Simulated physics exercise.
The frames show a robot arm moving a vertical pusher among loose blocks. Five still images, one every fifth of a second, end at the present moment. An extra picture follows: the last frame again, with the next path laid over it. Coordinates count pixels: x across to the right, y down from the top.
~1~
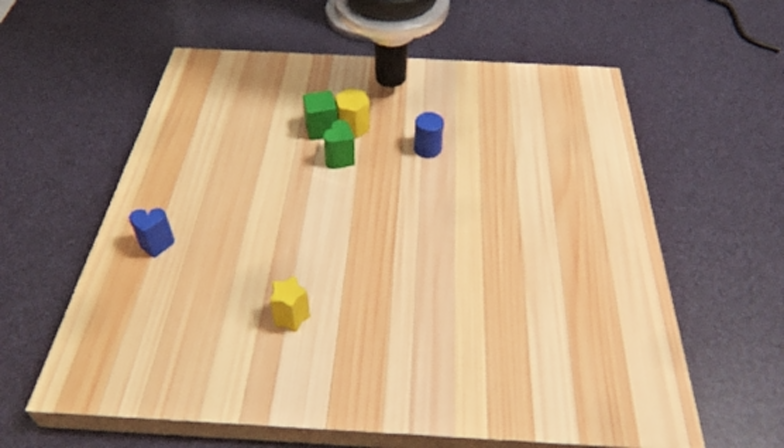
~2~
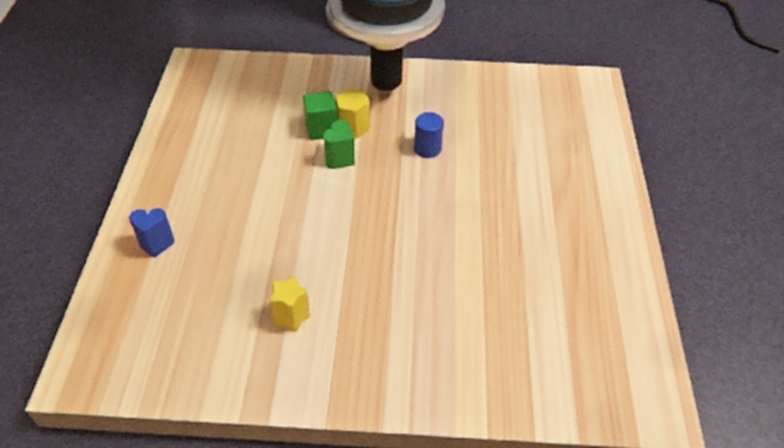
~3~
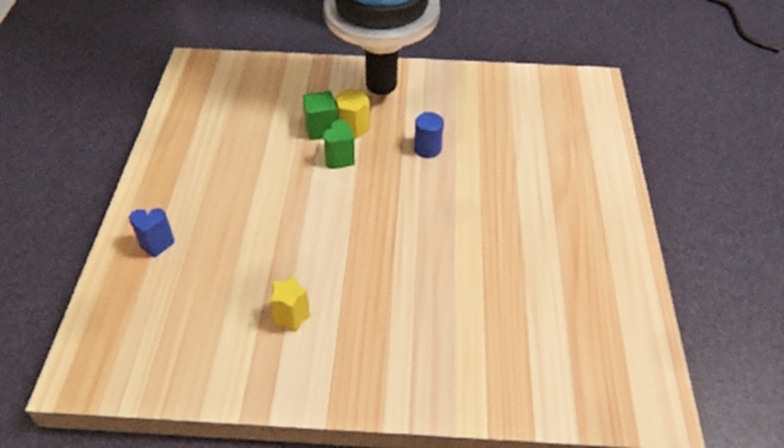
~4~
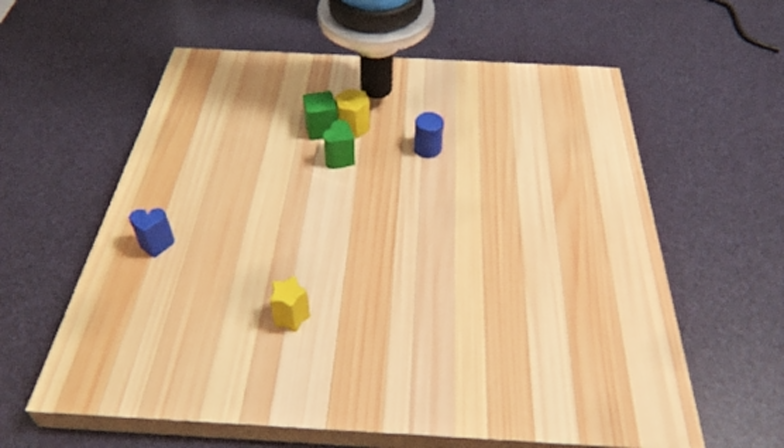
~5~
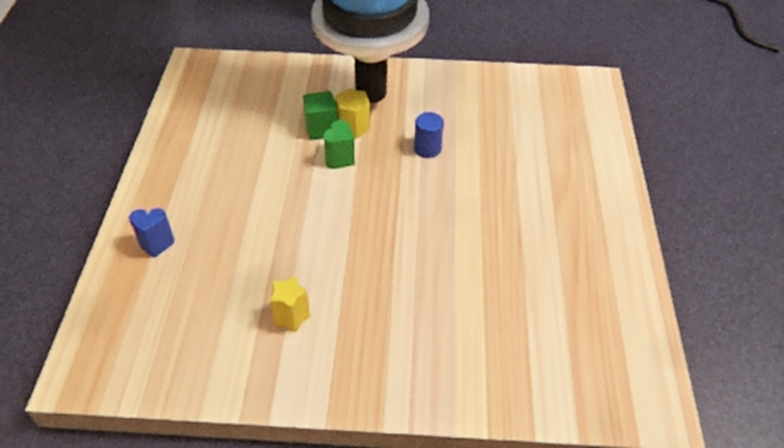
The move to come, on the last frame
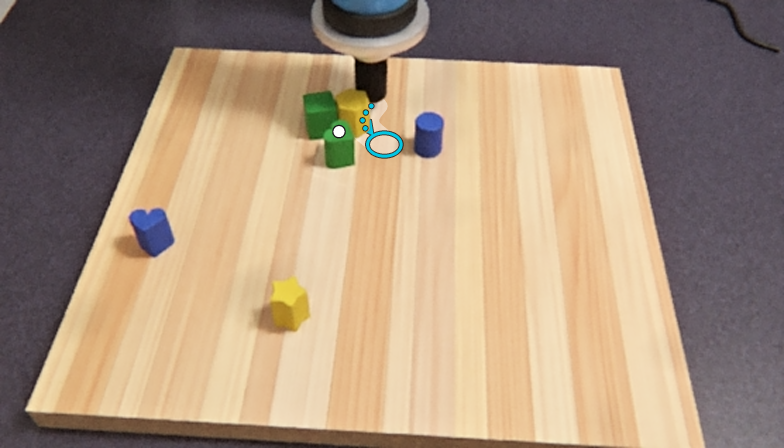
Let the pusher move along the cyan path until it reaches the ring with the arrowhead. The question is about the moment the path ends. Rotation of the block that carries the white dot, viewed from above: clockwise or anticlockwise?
It turns counter-clockwise.
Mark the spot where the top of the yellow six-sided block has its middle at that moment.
In the picture, that point is around (341, 117).
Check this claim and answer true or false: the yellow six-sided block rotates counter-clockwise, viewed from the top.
The statement is false.
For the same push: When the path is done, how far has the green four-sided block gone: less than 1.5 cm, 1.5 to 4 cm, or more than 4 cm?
Travels under 1.5 cm.
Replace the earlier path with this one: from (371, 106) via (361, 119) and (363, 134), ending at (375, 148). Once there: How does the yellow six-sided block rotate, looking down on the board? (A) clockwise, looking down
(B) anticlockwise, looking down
A (clockwise, looking down)
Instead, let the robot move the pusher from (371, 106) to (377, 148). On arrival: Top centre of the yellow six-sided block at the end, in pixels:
I expect it at (342, 120).
Path on the board, from (371, 106) through (363, 119) and (370, 133) to (384, 144); the dot is on the green heart-shaped block.
The first path, step by step. Halfway along, pusher (364, 115); green four-sided block (312, 104), turned 25° clockwise; green heart-shaped block (335, 139), turned 20° anticlockwise; yellow six-sided block (341, 115), turned 35° clockwise.
At the end, pusher (384, 133); green four-sided block (312, 104), turned 25° clockwise; green heart-shaped block (333, 140), turned 25° anticlockwise; yellow six-sided block (341, 117), turned 45° clockwise; blue circle in place.
